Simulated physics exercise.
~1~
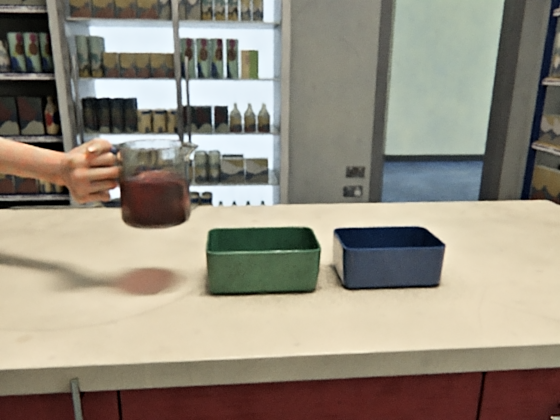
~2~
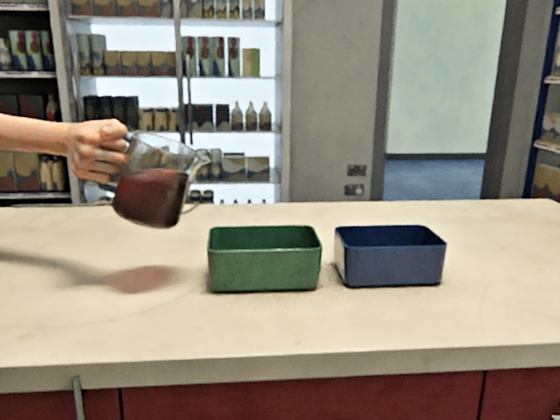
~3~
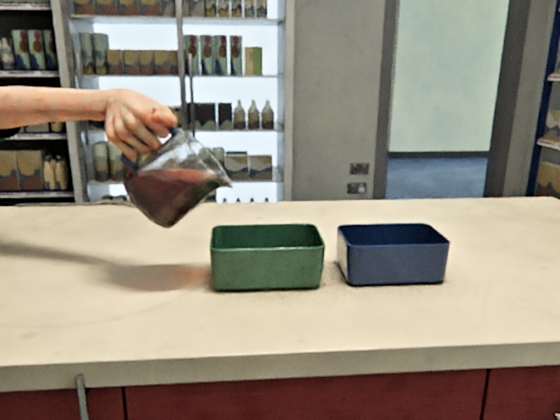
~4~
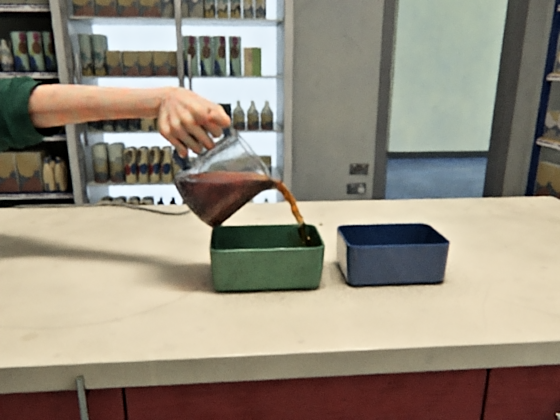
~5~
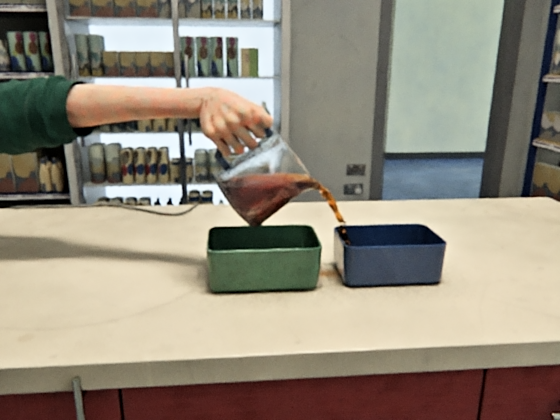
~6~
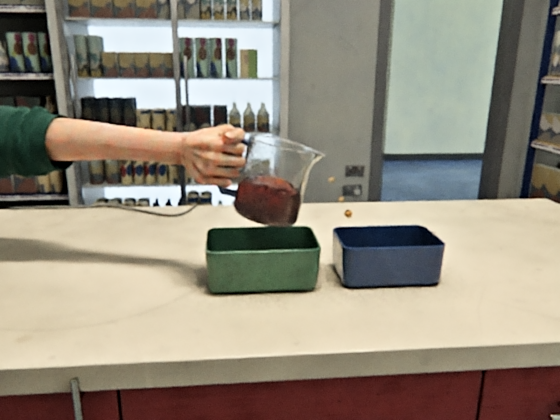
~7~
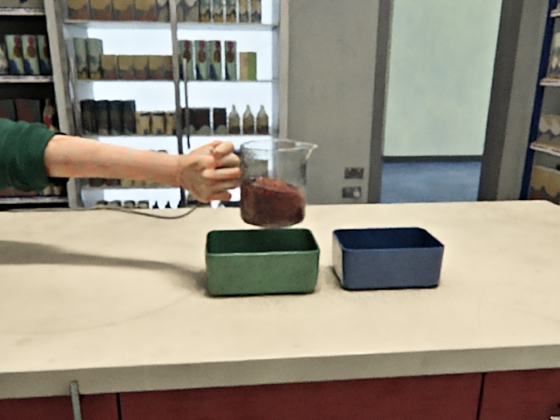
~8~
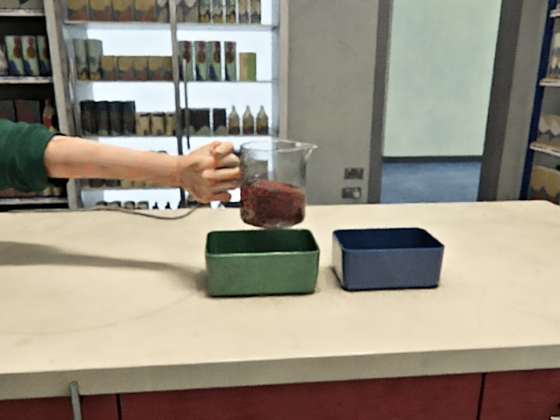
A glass jug of dark reddish-brown tea, gripped by a hand reaching in from the left, hangs over a pale counter beside two open food boxes, one green and one blue. The hand tips the jug steadily to the right as it nears the green box. An amber stream runs from the spout into the green box's right side, and the jug keeps moving right until the stream reaches the left edge of the blue box. The hand then turns the jug upright, with a few drops falling. Finally it holds the jug still above the green box, some tea left inside.
